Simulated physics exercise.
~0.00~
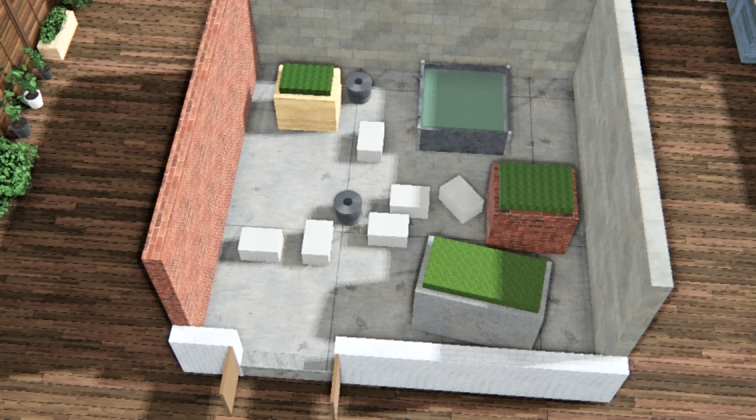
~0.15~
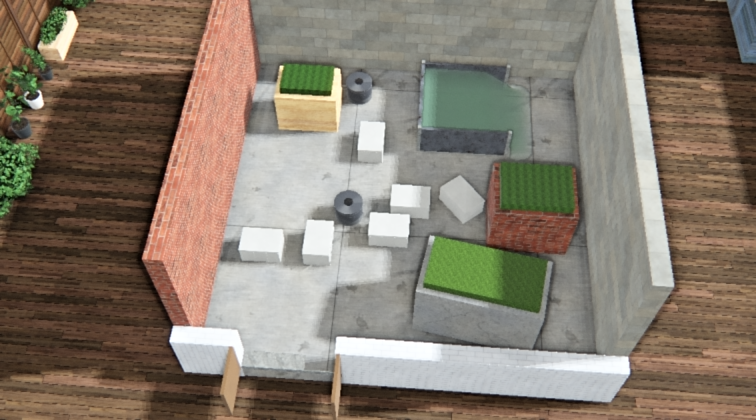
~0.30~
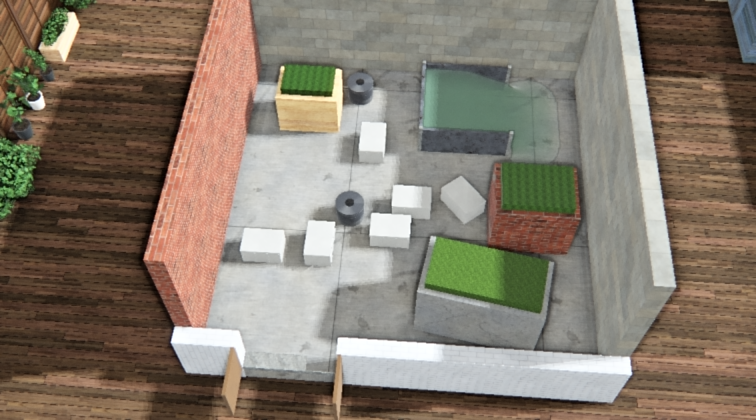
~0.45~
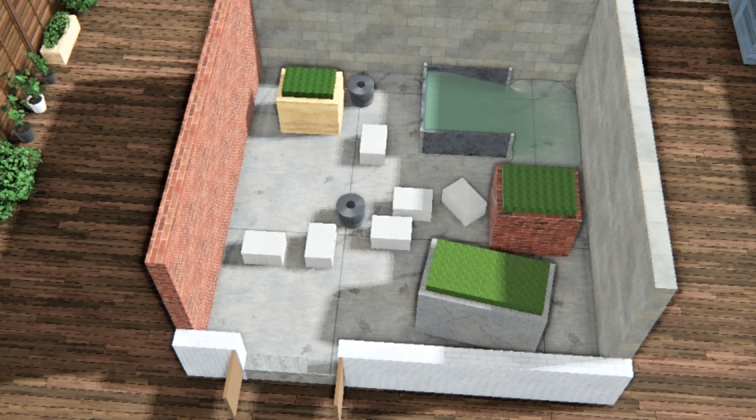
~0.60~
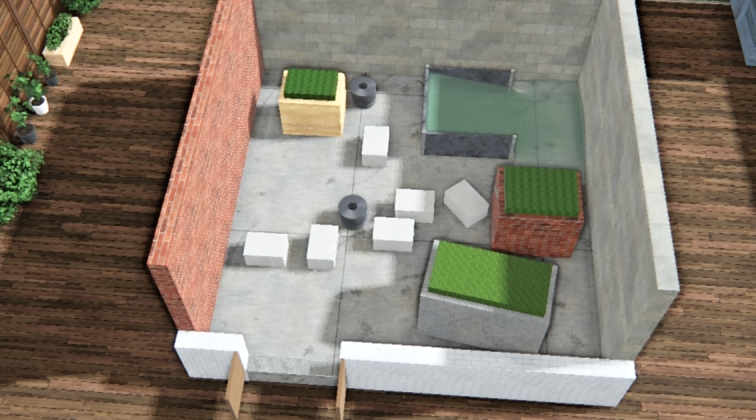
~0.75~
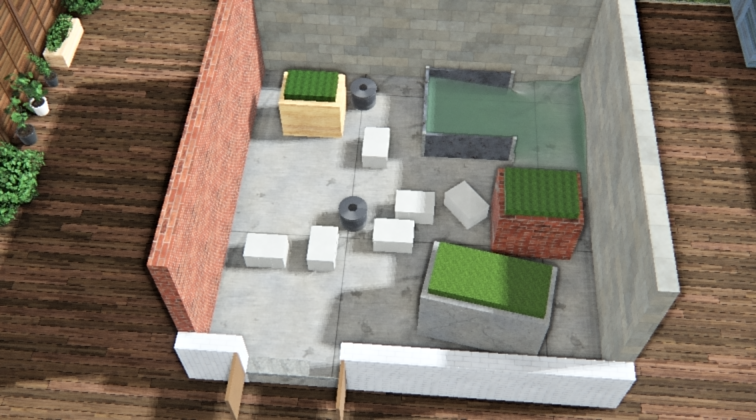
The footage shows a walled yard with planters and white blocks, where greenish water pours from the opened right side of a dark tank and spreads across the floor to the right-hand wall, while the surrounding objects stay put.
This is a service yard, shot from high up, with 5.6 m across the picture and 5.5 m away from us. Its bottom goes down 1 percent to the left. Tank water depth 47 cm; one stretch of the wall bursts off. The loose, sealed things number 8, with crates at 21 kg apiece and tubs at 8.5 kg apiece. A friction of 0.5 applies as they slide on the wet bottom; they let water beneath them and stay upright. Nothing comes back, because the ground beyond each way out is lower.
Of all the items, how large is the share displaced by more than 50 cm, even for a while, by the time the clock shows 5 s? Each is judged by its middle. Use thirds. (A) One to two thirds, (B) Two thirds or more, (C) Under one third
C.
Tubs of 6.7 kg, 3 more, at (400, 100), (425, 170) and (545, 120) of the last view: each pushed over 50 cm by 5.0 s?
In turn: Under, more, past it.
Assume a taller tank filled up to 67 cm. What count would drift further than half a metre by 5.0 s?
Then the count would be 1.
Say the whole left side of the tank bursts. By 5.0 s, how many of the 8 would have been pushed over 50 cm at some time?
Then the count would be 4.
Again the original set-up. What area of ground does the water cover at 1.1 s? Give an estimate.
Wet area: Approx. 5.0 m2.
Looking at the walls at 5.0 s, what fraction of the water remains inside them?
Around 100 % of the water.
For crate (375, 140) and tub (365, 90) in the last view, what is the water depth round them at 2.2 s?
0 and 0 cm.
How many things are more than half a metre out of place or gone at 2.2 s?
I make it 0.
After 1.1 s 0 of 8 are over 50 cm from their spots; 0 afloat.
After 2.2 s 0 of 8 are over 50 cm from their spots; 0 afloat.
After 3.5 s 0 of 8 are over 50 cm from their spots; 0 afloat.
After 5.0 s 0 of 8 are over 50 cm from their spots, and 0 have been at some point; 0 afloat.
